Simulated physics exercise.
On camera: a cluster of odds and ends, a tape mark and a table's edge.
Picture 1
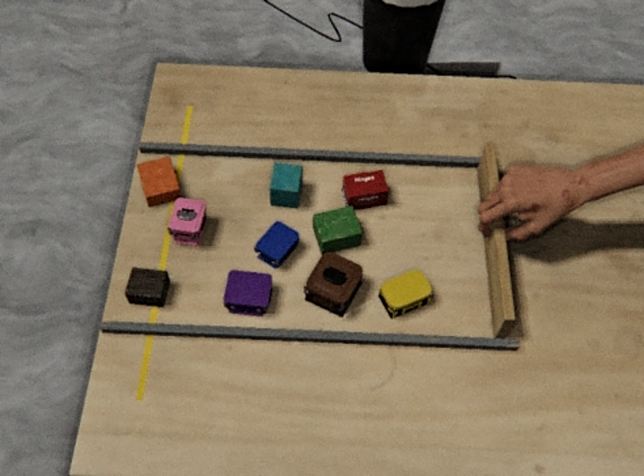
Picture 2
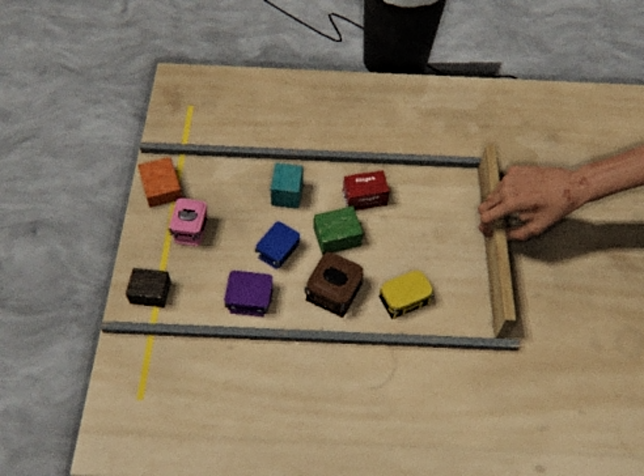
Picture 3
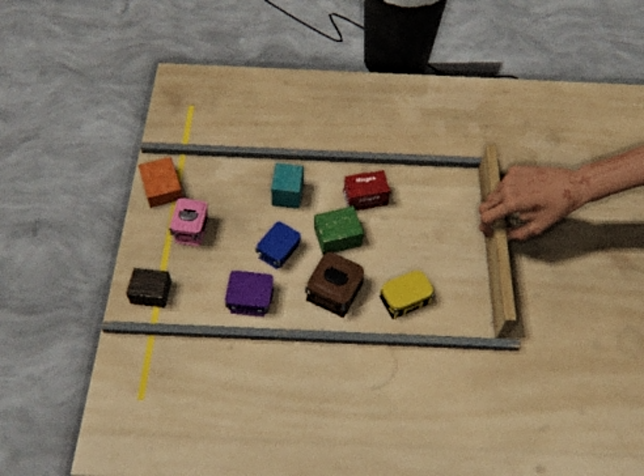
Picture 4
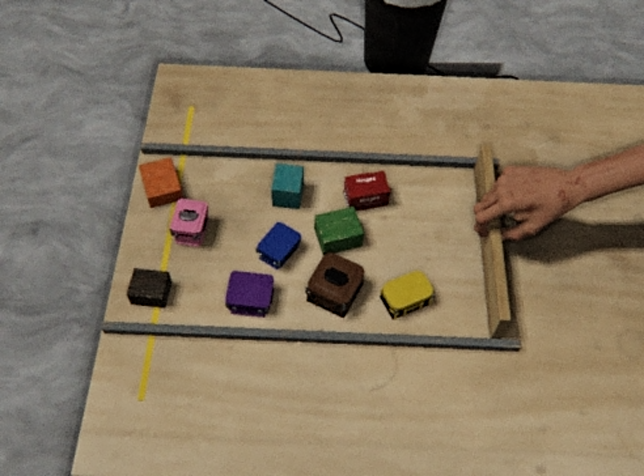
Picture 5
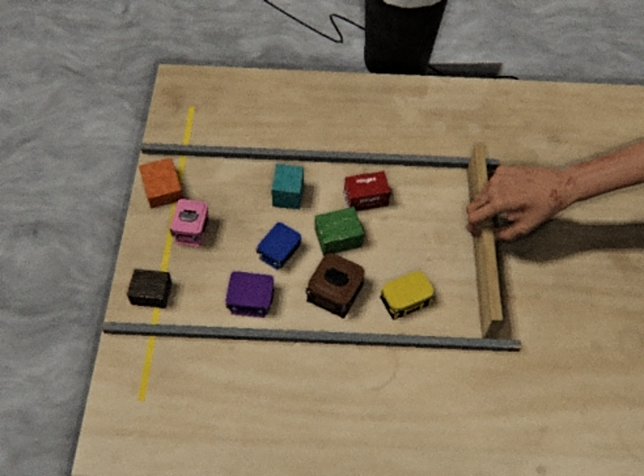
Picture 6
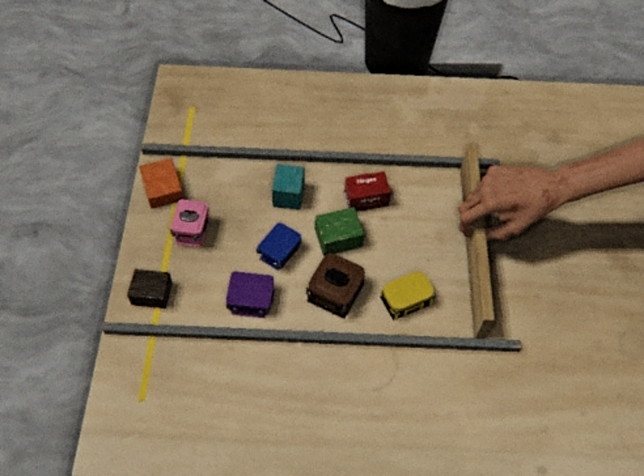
To begin with, a hand holds a wooden board upright at the right end of two gray rails, with colorful blocks and small cases scattered between them and a yellow tape line at left. The hand then slides the board slightly left, while the scattered objects stay where they are.
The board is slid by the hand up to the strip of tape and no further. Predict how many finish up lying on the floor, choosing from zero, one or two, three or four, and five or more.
My prediction is five or more.
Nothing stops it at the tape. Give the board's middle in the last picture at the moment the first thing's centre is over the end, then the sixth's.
Around (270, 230); afterwards around (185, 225).
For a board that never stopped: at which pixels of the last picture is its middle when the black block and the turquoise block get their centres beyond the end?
Middle: Roughly (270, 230); roughly (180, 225).
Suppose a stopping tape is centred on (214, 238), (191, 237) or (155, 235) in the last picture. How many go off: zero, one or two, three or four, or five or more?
First either one or two, next 3 or 4, finally five or more.
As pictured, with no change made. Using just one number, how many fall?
Counted up, you get 7.
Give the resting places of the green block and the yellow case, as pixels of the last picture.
Final spots - green block (150, 218), yellow case (139, 276).
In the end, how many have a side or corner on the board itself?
3 in contact.
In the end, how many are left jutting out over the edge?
Count of overhanging things: 0.
A little later, none off yet; orange block at rest near (162, 183); black block at rest near (150, 289); pink case at rest near (191, 224).
Next, none off yet; orange block at rest near (162, 183); black block moving near (143, 289); pink case at rest near (191, 224).
Later still, one off so far; orange block shifted a little near (141, 179); black block dropping near (102, 381); pink case shifted about its own width near (142, 212).
When it is over, the number that fall off is five or more; down, brown case, turquoise block, blue case, purple case, pink case, black block and orange block.
